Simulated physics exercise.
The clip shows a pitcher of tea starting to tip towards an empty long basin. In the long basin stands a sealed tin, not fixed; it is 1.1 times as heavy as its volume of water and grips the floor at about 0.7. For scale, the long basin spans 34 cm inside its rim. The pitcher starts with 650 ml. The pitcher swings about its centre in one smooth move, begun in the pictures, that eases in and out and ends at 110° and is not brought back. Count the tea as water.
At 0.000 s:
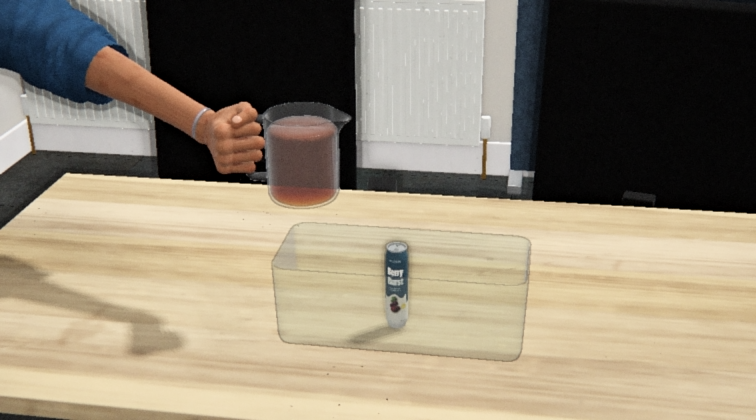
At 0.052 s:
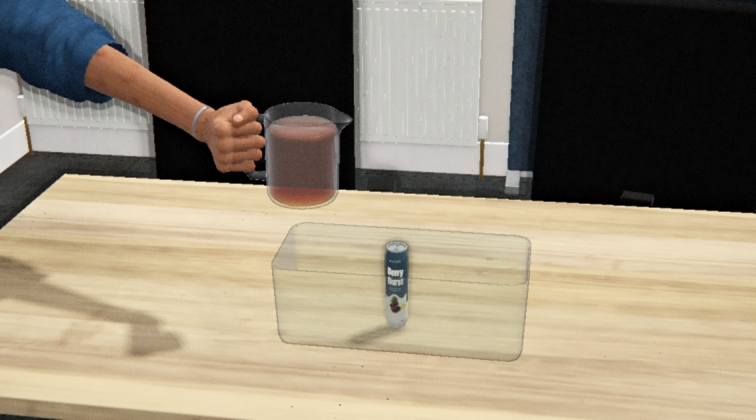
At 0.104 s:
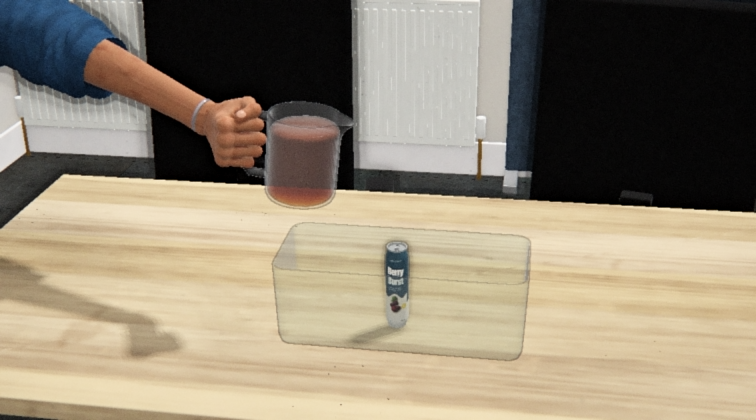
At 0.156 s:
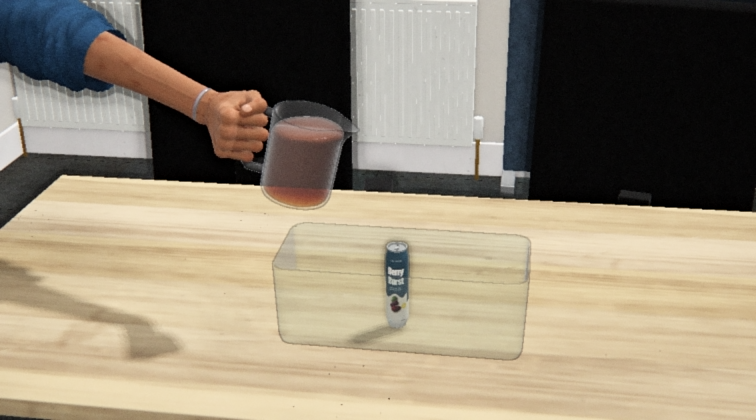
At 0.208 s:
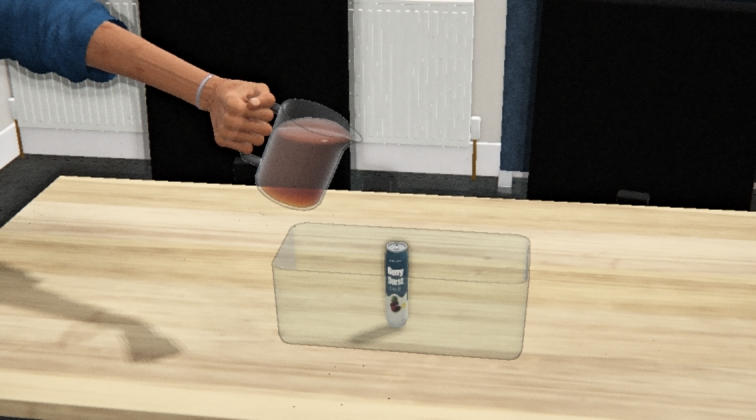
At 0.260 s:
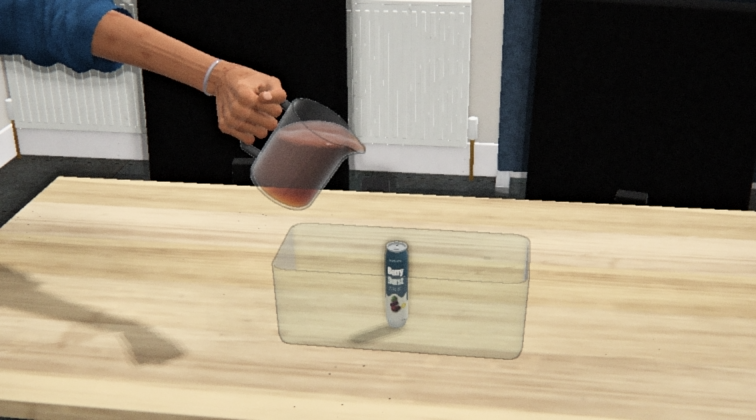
A hand tilts a pitcher of tea to the right above a clear basin holding a tin.
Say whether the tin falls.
It topples.
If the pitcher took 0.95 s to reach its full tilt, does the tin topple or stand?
The tin topples.
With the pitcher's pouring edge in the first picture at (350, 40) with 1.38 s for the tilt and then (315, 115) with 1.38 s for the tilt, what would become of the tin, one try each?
First it keeps standing; then it keeps standing.
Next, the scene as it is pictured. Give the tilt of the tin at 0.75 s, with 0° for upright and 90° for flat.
It is at some 15°.
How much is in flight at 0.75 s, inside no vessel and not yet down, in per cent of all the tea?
Some 12 per cent.
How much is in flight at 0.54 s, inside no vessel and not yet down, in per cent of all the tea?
Near 26 in a hundred.
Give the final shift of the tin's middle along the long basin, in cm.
Some 8.5 cm.
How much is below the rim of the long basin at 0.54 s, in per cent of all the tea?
About 16 per cent.
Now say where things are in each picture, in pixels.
Tilt 0°; pouring edge (351, 118); surface from (269, 124) to (337, 128); the long basin's rim runs from (283, 245) to (529, 262); the tin's top is at (397, 251), in the first picture.
Tilt 2°; pouring edge (352, 119); surface from (269, 124) to (338, 129), in the second picture.
Tilt 6°; pouring edge (355, 123); surface from (272, 123) to (341, 129), in the third picture.
Tilt 13°; pouring edge (359, 130); surface from (274, 125) to (346, 131), in the fourth picture.
Tilt 22°; pouring edge (363, 140); surface from (272, 137) to (353, 135), in the fifth picture.
Tilt 33°; pouring edge (366, 152); surface from (266, 145) to (352, 138); 1 per cent is over the edge, in the sixth picture.
Then, 0.54 s in, the tilt is 97° and 57 per cent is still to pour; the tin stands where it began.
Then, 0.75 s in, the tilt is 110° and 13 per cent is still to pour; the tin leans 13°.
Then, 0.96 s in, the tilt is 110° and 1 per cent is still to pour; the tin lies on its side.
Then, 1.20 s in, the tilt is 110° and 0 per cent is still to pour; the tin lies on its side.
Finally, the tin lies on its side.
